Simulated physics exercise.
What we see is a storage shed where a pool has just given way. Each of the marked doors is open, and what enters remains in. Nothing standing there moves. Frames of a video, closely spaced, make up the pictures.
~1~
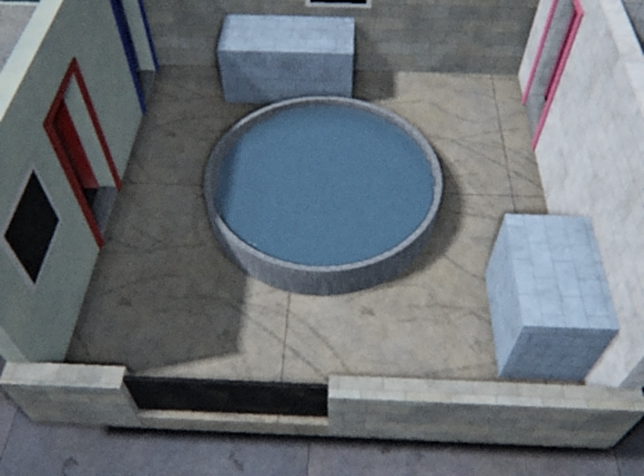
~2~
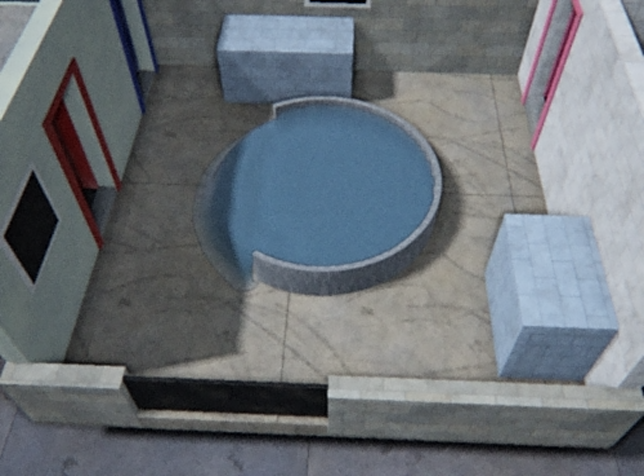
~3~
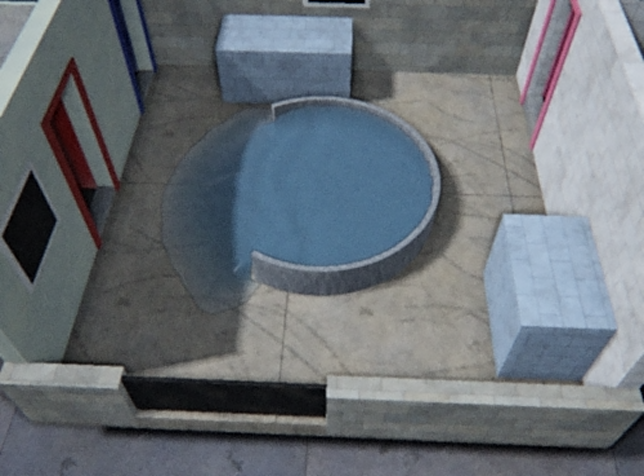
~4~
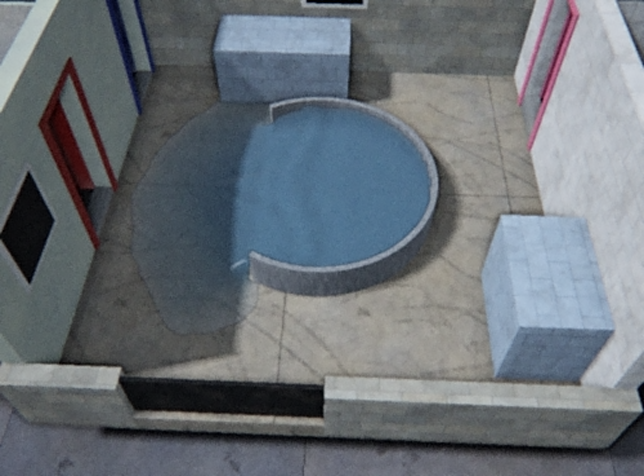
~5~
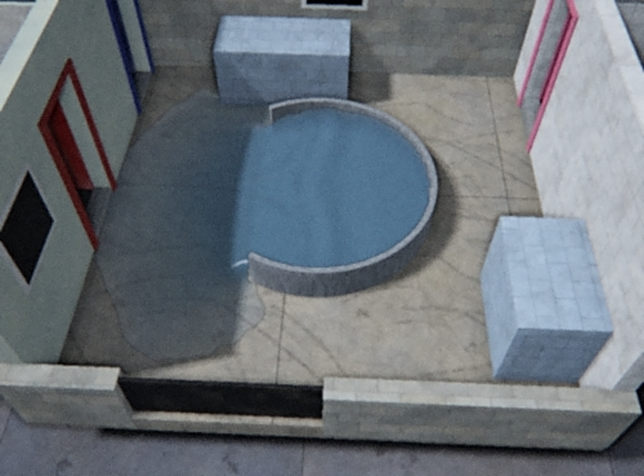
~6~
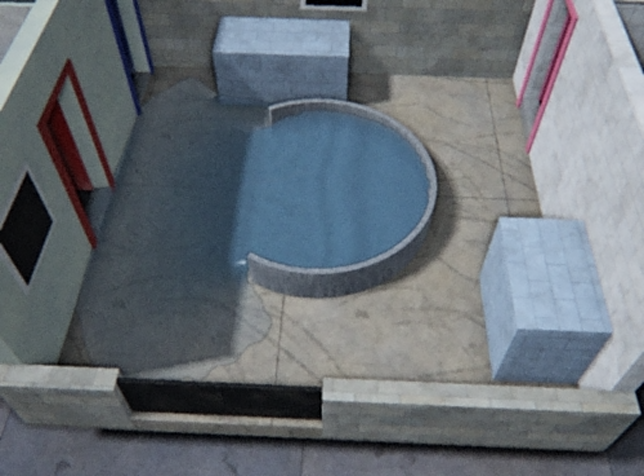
In a storage shed, a round pool's left wall opens and water spreads across the floor.
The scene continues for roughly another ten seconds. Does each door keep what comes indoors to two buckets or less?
The pink door keeps it there; the blue door lets more through; the red door lets more through.
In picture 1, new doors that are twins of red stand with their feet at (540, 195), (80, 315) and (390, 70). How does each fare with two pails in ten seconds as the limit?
Reading them off: Comes out lower, comes out higher, comes out lower.
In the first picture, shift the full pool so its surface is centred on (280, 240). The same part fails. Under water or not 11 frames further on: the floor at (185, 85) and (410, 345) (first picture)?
Soaked, spared.
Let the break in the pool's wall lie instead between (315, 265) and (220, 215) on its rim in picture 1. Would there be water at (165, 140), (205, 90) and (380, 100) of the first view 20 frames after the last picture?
In the order given: Swamped, untouched and untouched.
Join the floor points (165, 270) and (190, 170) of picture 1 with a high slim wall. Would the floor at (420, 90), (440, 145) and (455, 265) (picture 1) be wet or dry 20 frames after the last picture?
Taking them in order, I'd say parched, parched and parched.
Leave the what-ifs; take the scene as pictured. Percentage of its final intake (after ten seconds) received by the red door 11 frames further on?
Share at that point: Close to 35 in a hundred.
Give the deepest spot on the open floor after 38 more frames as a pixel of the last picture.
Roughly at pixel (582, 418).
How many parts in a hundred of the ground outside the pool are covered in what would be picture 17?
It comes to 45 per cent.
A moment on, water covers 40 % of the floor; the pink door not reached, the blue door under two buckets in, the red door over two buckets in.
Next, water covers 45 % of the floor; the pink door not reached, the blue door over two buckets in, the red door far over two buckets in.
Then, water covers 55 % of the floor; the pink door not reached, the blue door far over two buckets in, the red door far over two buckets in.
Later, water covers 85 % of the floor; the pink door not reached, the blue door far over two buckets in, the red door far over two buckets in.
In the end, water covers 95 % of the floor; the pink door wet at the sill, nothing in, the blue door far over two buckets in, the red door far over two buckets in.
